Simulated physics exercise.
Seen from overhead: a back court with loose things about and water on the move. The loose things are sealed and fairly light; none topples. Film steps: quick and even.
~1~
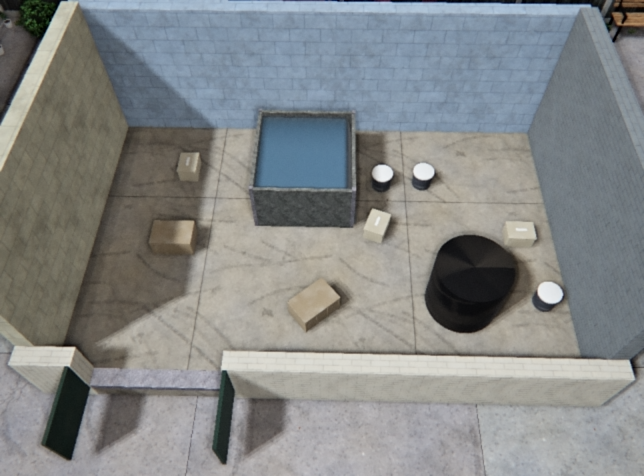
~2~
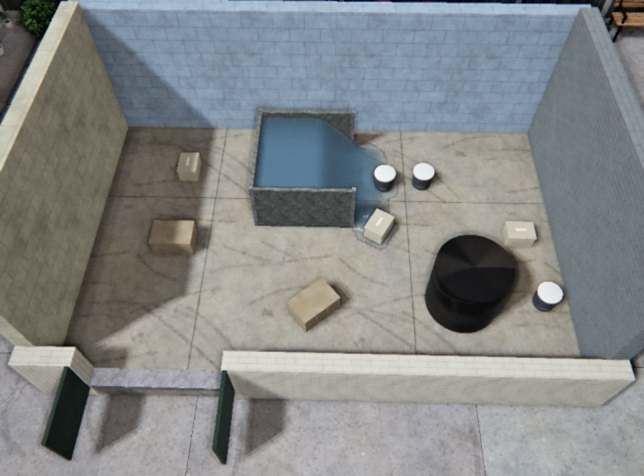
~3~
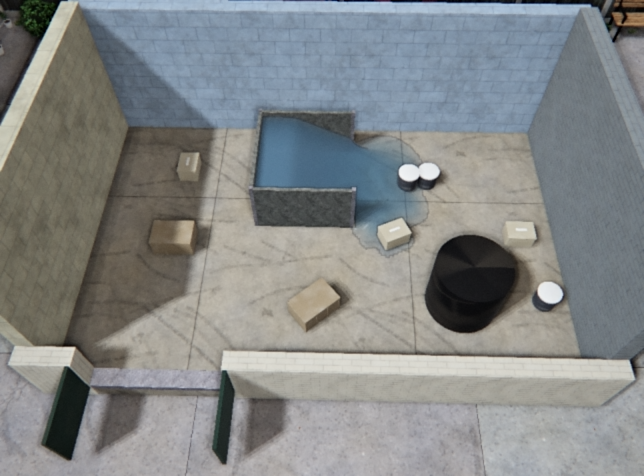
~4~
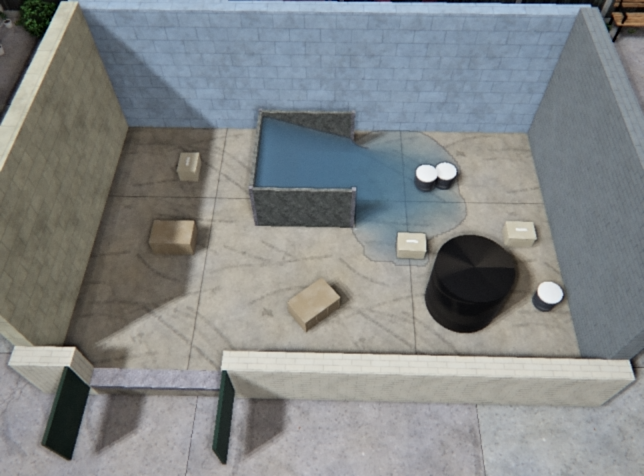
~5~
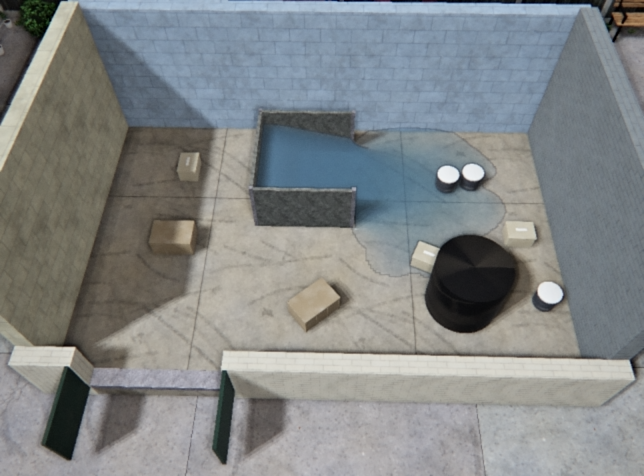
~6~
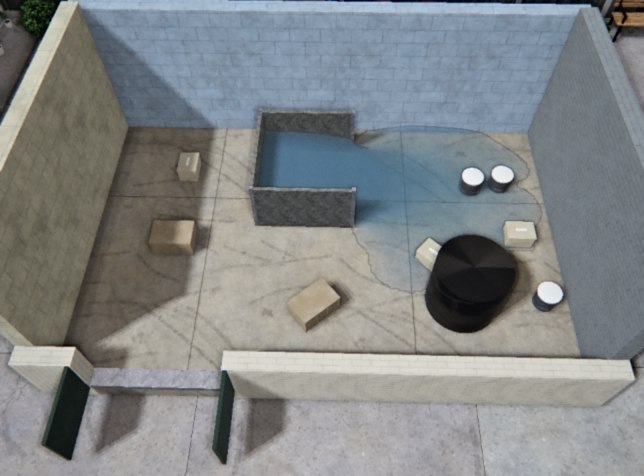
The footage shows a walled court where water pours from the open right side of a square tank and spreads rightward across the floor, pushing two white-topped pails and a small box to the right.
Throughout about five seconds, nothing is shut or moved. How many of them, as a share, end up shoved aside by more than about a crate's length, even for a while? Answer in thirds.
Two thirds or more.
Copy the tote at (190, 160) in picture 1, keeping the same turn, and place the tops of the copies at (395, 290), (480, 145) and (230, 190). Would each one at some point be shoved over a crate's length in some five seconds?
Displaced, displaced, stays put.
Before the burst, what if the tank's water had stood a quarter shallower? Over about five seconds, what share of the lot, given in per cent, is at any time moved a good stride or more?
Share moved: Approx. 80 percent.
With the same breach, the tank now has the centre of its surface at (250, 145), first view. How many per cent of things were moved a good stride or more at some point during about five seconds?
About 80 per cent.
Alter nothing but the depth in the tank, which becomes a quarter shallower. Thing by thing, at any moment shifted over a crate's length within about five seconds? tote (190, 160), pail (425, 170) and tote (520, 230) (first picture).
Object 1: Didn't cover it. Object 2: Covered it. Object 3: Covered it.
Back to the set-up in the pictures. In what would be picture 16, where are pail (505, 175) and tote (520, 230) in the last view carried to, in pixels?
I'd say around (541, 178) for the first and around (549, 336) for the second.
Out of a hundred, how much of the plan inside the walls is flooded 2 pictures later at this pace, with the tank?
Estimate: Near 35 %.
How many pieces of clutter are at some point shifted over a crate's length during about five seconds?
Total: 6.
A moment on, 3 of 8 are well off their spots; 3 afloat.
Next, 5 of 8 are well off their spots; 5 afloat.
Later, 5 of 8 are well off their spots; 5 afloat.
In the end, 6 of 8 are well off their spots, and 6 have been at some point; 4 afloat.
